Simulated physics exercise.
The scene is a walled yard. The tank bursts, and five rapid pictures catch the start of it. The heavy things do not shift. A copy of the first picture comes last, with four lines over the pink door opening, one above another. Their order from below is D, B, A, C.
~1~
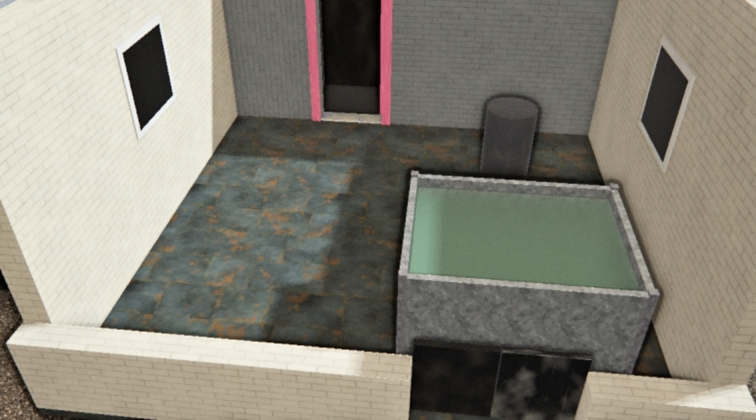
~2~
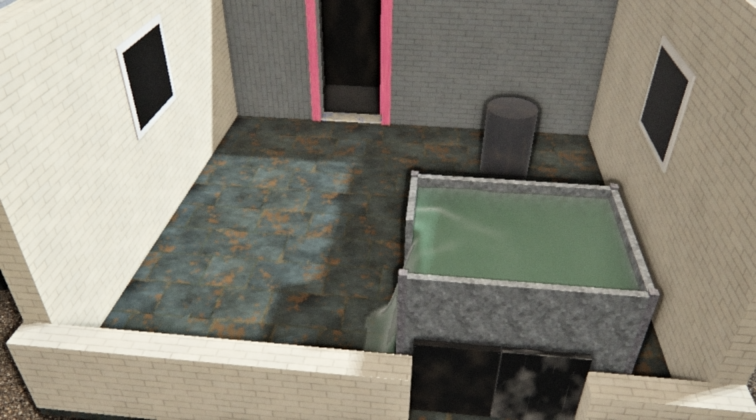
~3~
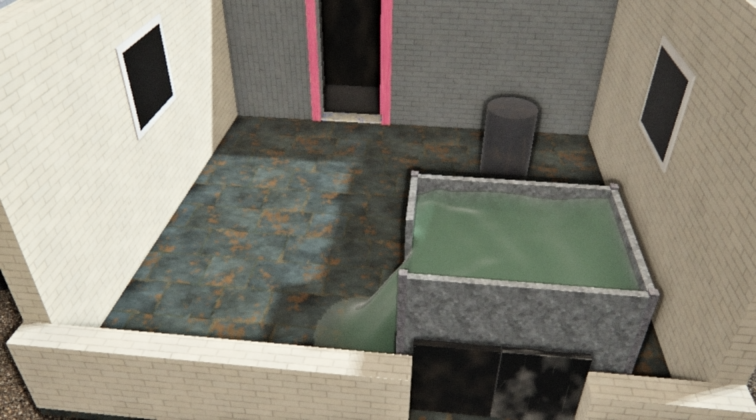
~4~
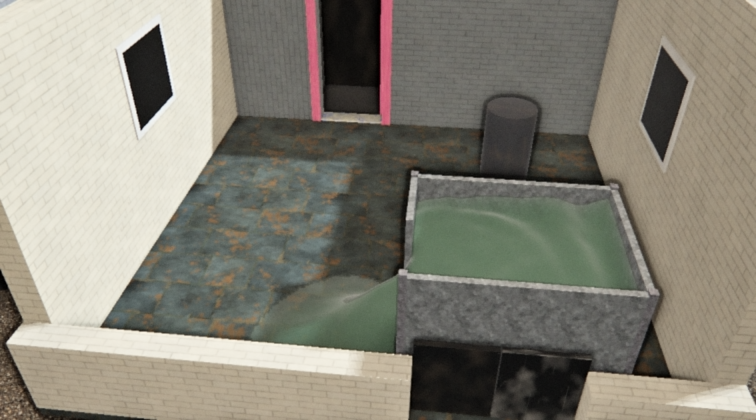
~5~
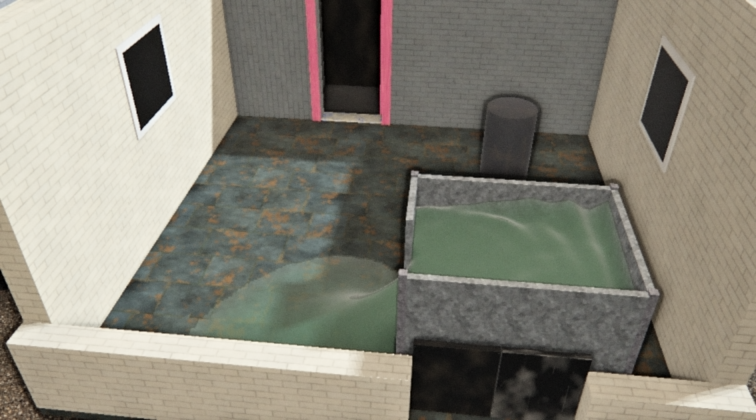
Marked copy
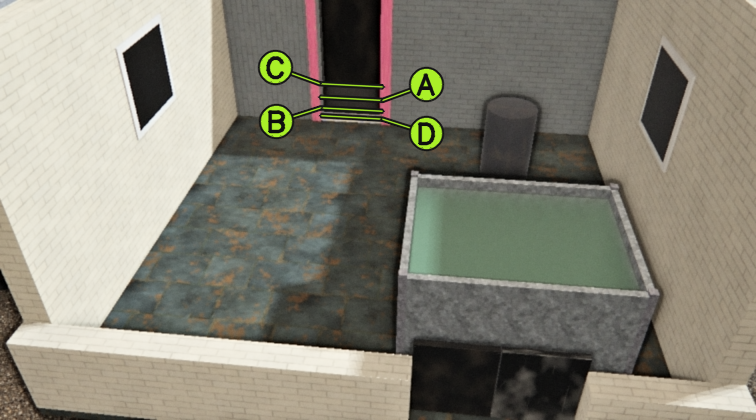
The clip shows a walled yard with a pink doorway and a stone tank of still green water; water then pours from the tank's left side and spreads leftward across the tiled floor as the tank's surface ripples and lowers.
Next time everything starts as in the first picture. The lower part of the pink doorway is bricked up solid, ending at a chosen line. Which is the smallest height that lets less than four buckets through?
Line B.
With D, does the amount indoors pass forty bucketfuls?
No, it does not.
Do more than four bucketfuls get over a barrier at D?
Yes, that goes wrong.
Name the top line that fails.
D it is.
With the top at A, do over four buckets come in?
No.
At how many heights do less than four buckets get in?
Three.
In lime, A at (351, 98); B at (351, 109); C at (351, 85); D at (351, 117); from the bottom up D, B, A, C.
Choosing A, nothing gets over.
Choosing B, a splash gets over, under a bucket.
Choosing C, nothing gets over.
Choosing D, some 15 bucketfuls get in.
